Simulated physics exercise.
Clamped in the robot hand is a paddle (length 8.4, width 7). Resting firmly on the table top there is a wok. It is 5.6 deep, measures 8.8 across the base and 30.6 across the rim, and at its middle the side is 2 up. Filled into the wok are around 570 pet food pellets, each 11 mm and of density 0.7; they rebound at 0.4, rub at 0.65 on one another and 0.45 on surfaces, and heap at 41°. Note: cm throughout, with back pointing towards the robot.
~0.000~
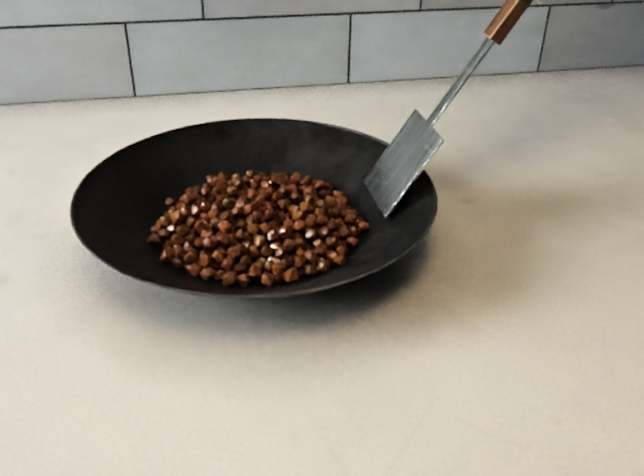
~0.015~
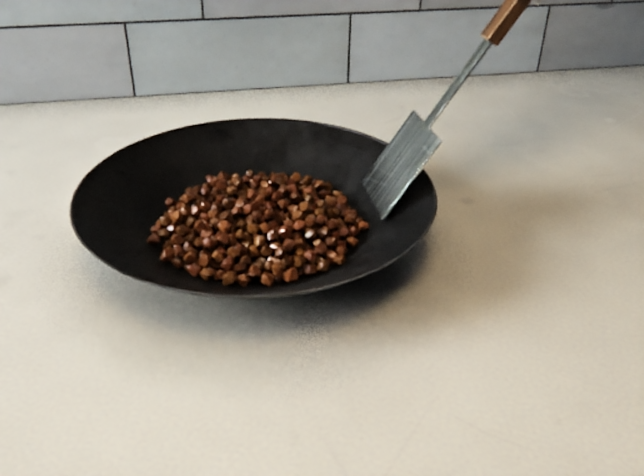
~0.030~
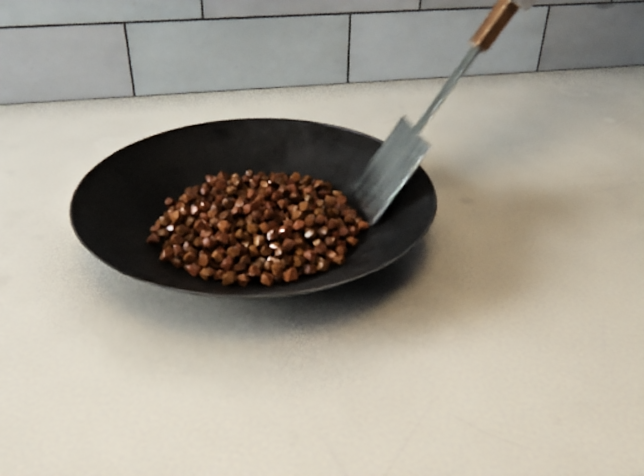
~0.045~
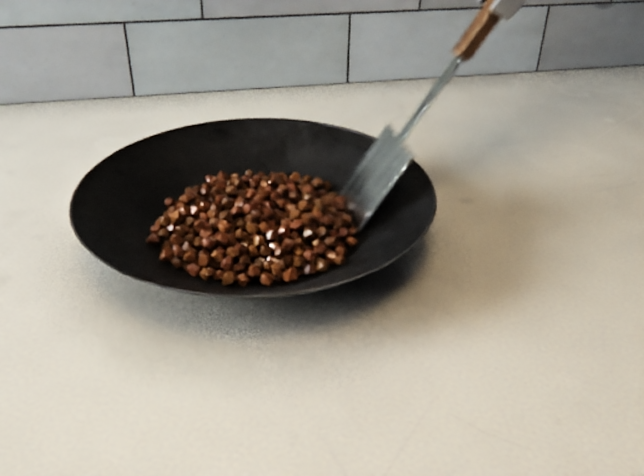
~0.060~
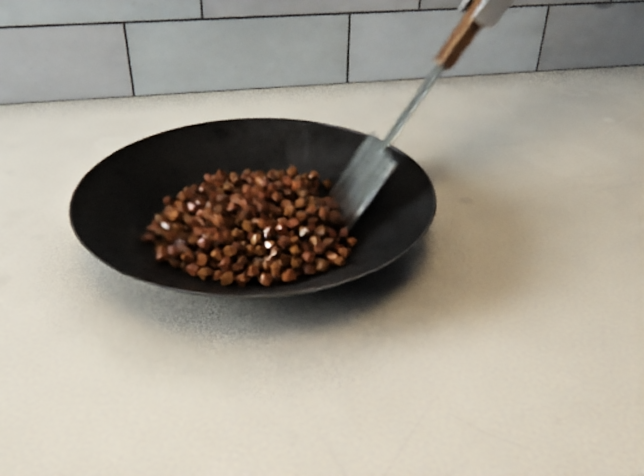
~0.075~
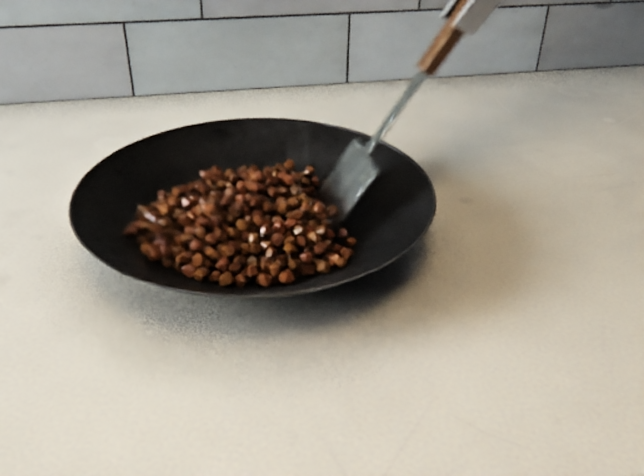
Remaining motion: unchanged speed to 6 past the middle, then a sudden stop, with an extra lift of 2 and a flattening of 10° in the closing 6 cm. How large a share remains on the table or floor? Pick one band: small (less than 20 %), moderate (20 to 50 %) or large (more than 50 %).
Small.
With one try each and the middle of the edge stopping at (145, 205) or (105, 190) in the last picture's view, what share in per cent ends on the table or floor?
Respectively some 35 and 45 percent end on the table or floor.
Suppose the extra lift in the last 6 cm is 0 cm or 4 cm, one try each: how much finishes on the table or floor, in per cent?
First try about 10 %, second try about 10 %.
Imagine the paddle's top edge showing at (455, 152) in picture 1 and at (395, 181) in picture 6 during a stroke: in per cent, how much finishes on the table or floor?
5 per cent.
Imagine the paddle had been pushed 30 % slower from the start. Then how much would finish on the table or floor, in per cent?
Then around 0 percent would finish on the table or floor.
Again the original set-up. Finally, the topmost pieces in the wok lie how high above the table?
Roughly 7.5 cm.
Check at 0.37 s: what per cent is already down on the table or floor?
My estimate is roughly 5 %.
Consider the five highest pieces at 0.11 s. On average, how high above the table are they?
They are near 7 cm up.
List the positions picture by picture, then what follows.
The first frame shows the paddle top edge at (429, 124), sloping 57°; upper third of the load around (255, 214), from x 155 to 365, top at y 175; 569 in the wok.
The second frame shows the paddle top edge at (427, 125), sloping 57°; upper third of the load around (255, 214), from x 155 to 365, top at y 175.
The third frame shows the paddle top edge at (417, 131), sloping 57°; upper third of the load around (254, 213), from x 155 to 365, top at y 175.
The fourth frame shows the paddle top edge at (400, 140), sloping 57°; upper third of the load around (258, 214), from x 155 to 350, top at y 175.
The fifth frame shows the paddle top edge at (383, 147), sloping 57°; upper third of the load around (256, 211), from x 150 to 350, top at y 170.
The sixth frame shows the paddle top edge at (366, 154), sloping 57°; upper third of the load around (240, 208), from x 130 to 350, top at y 165; 569 in the wok.
After 0.11 s, sloping 57°, highest piece 7 above the table; 569 in the wok.
After 0.15 s, sloping 53°, highest piece 8 above the table; 568 in the wok, 1 on the blade or in flight.
After 0.37 s, sloping 47°, highest piece 8 above the table; 529 in the wok, 29 on the table or floor, 11 on the blade or in flight.
After 1.42 s, sloping 47°, highest piece 7 above the table; 529 in the wok, 40 on the table or floor.
In the end, 529 in the wok, 40 on the table or floor. That is 7 % on the table or floor.
